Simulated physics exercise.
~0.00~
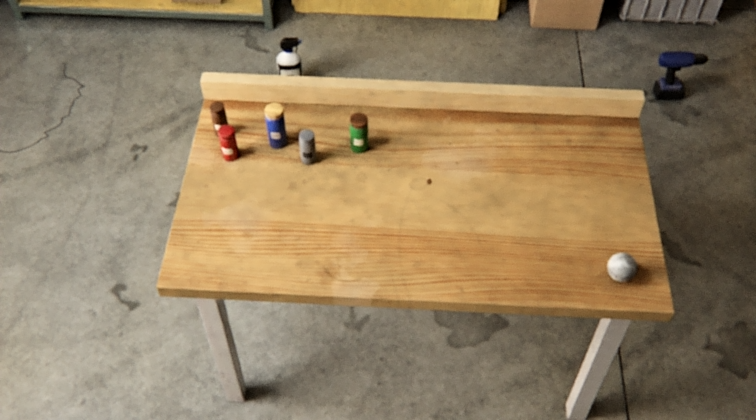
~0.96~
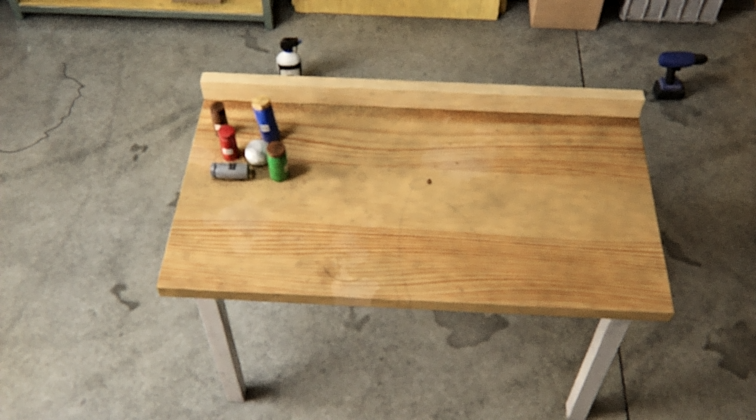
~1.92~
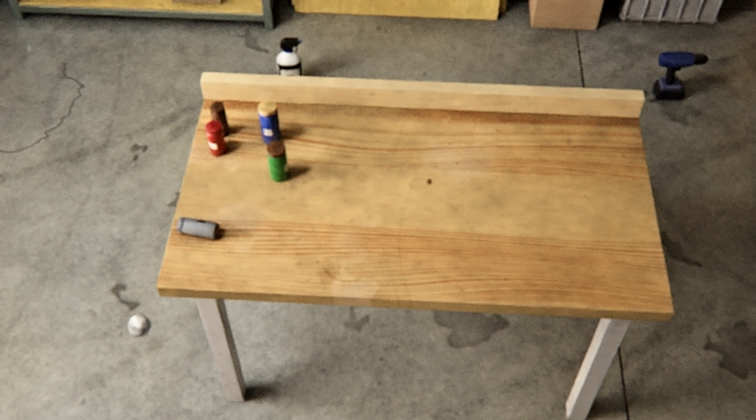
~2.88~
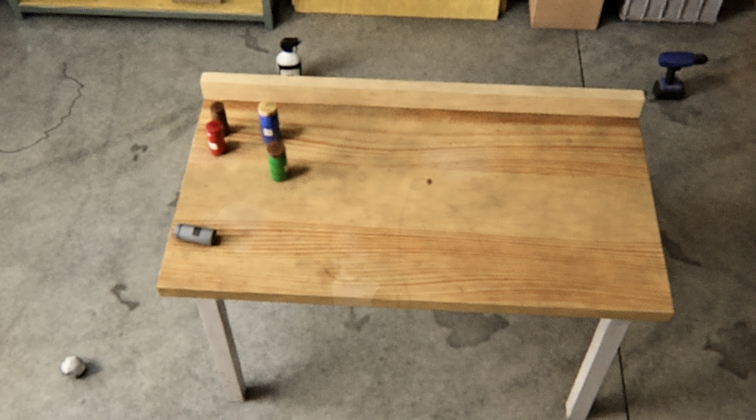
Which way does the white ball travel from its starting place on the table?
It moves to the left, going in among the shakers and ending up on the floor beyond the table's left side.
